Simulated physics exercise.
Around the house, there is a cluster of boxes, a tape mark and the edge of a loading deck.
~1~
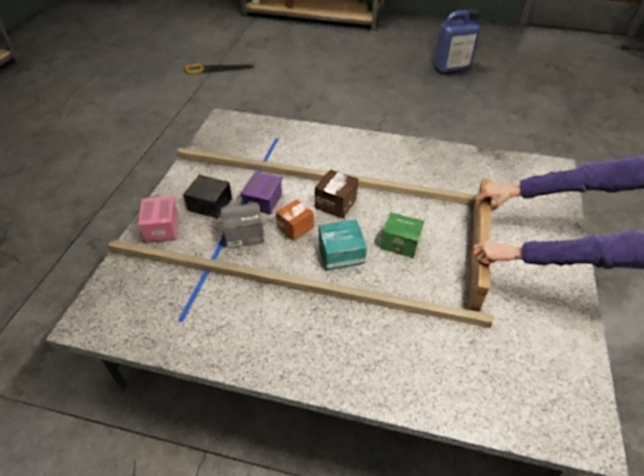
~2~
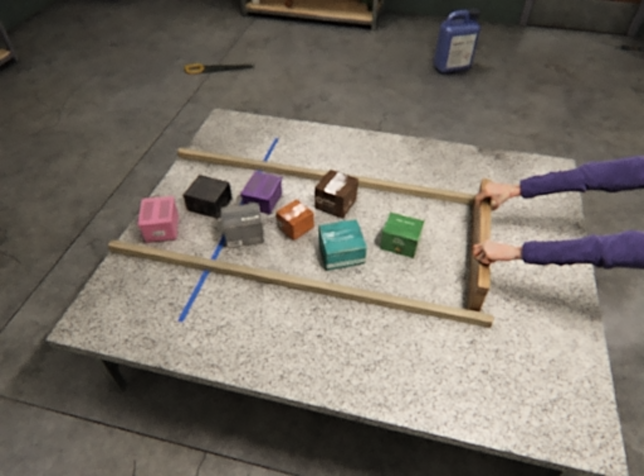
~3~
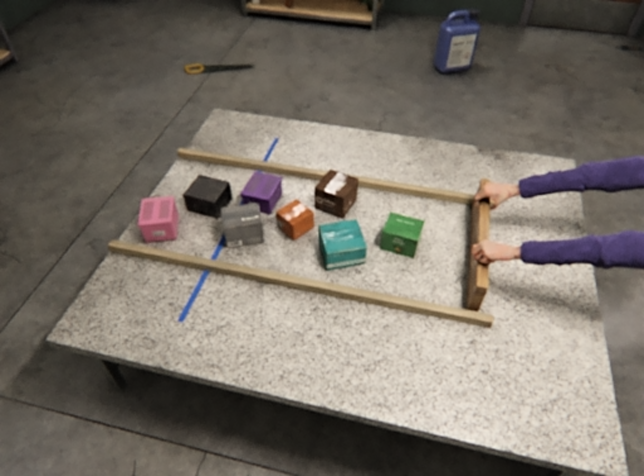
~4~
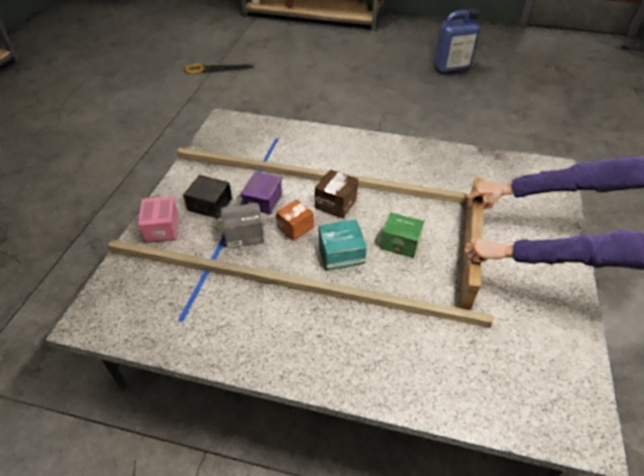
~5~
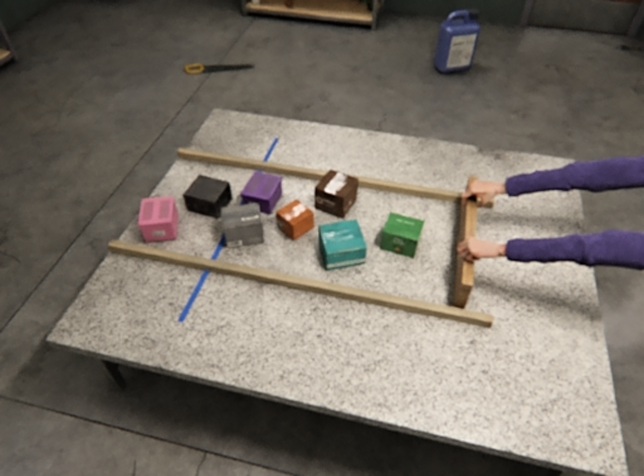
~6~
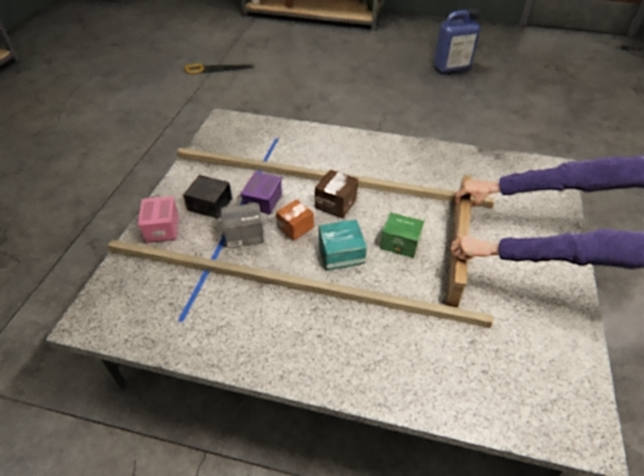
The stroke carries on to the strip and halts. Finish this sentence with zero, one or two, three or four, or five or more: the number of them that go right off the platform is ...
The number of them that go right off the platform is zero.
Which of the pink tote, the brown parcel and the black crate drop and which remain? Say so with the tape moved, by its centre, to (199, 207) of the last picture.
Looking at each: The pink tote goes off, the brown parcel remains on top, the black crate goes off.
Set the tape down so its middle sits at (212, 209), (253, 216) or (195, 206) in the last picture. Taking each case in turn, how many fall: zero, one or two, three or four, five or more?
In the order of the places given: One or two; not one; 3 or 4.
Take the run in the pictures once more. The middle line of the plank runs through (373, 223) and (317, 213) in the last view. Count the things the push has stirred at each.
That makes 2 at the first spot and 6 at the second.
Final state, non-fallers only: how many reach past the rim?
Answer: 2.
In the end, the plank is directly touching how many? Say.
Total: 3.
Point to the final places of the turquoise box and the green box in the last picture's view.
You'll find the turquoise box at roughly (199, 236) and the green box at roughly (219, 204).
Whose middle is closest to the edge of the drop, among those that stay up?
The pink tote ends nearest.
Early on, none off yet; pink tote at rest near (160, 220); black crate at rest near (208, 196); grey parcel at rest near (243, 225).
Finally, the number that fall off is zero.
